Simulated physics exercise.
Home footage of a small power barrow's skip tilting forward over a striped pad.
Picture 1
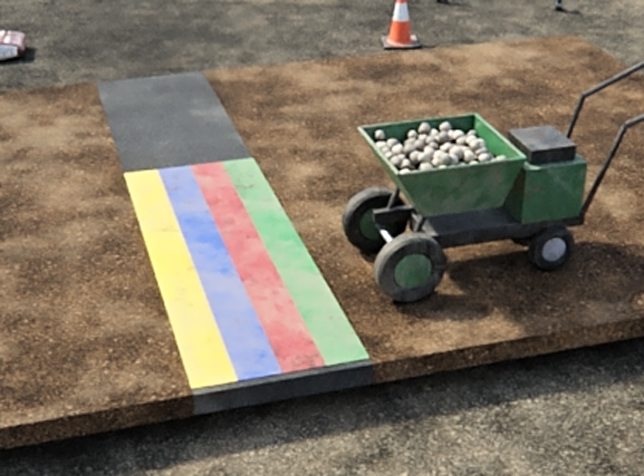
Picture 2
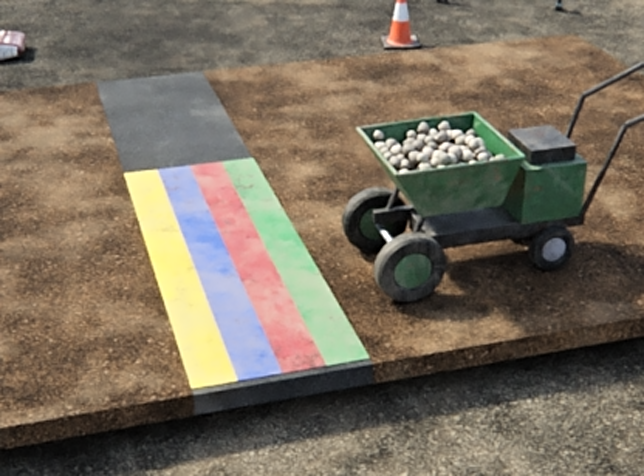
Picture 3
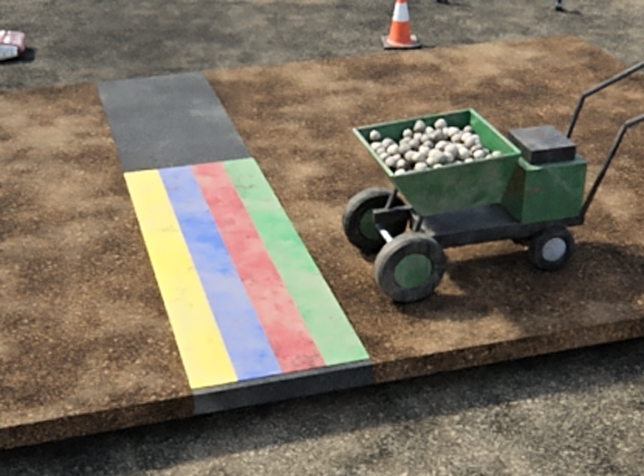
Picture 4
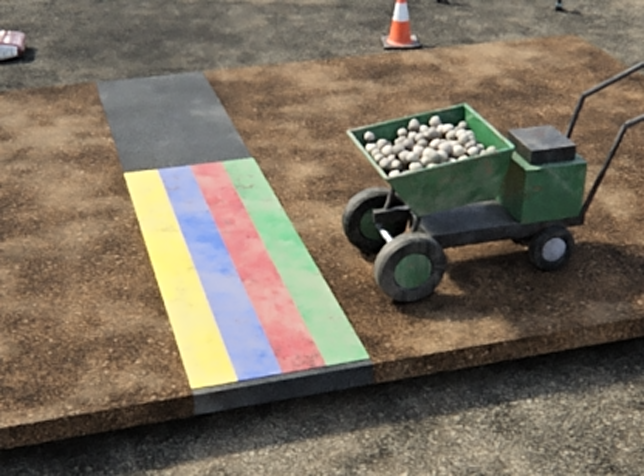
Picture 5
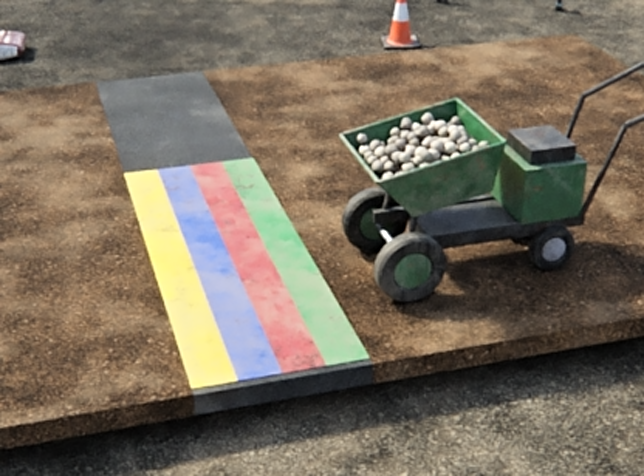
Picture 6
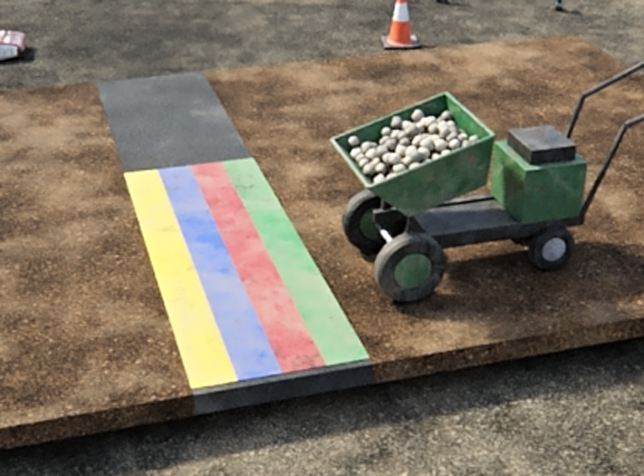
On a brown, gritty slab outdoors, a small green power barrow stands to the right of a pad striped yellow, blue, red and green, its skip level and loaded with pebbles. The skip barely tilts at first, then leans steadily further forward to the left, while the wheels stay still.
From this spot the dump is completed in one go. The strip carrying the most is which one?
That would be the red strip.
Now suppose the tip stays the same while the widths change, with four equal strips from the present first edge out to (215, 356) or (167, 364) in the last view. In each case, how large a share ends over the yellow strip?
About 20 % and 10 %.
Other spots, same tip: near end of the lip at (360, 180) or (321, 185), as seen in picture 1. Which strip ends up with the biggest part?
So the first one goes to blue and the second to the yellow strip.
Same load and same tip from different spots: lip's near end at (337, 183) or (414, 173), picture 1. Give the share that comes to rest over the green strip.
In order: 0 % and 30 %.
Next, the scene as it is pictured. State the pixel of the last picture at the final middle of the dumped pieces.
The centre comes to rest close to (259, 289).
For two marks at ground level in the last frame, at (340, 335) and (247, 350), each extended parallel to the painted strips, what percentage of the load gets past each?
Respectively 90 and 20 %.
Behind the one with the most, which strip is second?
Second: The strip in blue.
Just after the last frame, skip tipped steeply; every one in the skip.
A moment on, skip tipped steeply; almost all in the skip; about a tenth over the red strip; just a few over the blue strip; just a few falling.
Further on, skip tipped right over; roughly a third in the skip; just a few over the green strip; roughly a quarter over the red strip; roughly a quarter over the blue strip; about a tenth over the yellow strip; just a few off the paint.
When it is over, skip tipped right over; about a tenth in the skip; about a tenth over the green strip; roughly a third over the red strip; roughly a quarter over the blue strip; about a tenth over the yellow strip; just a few off the paint.
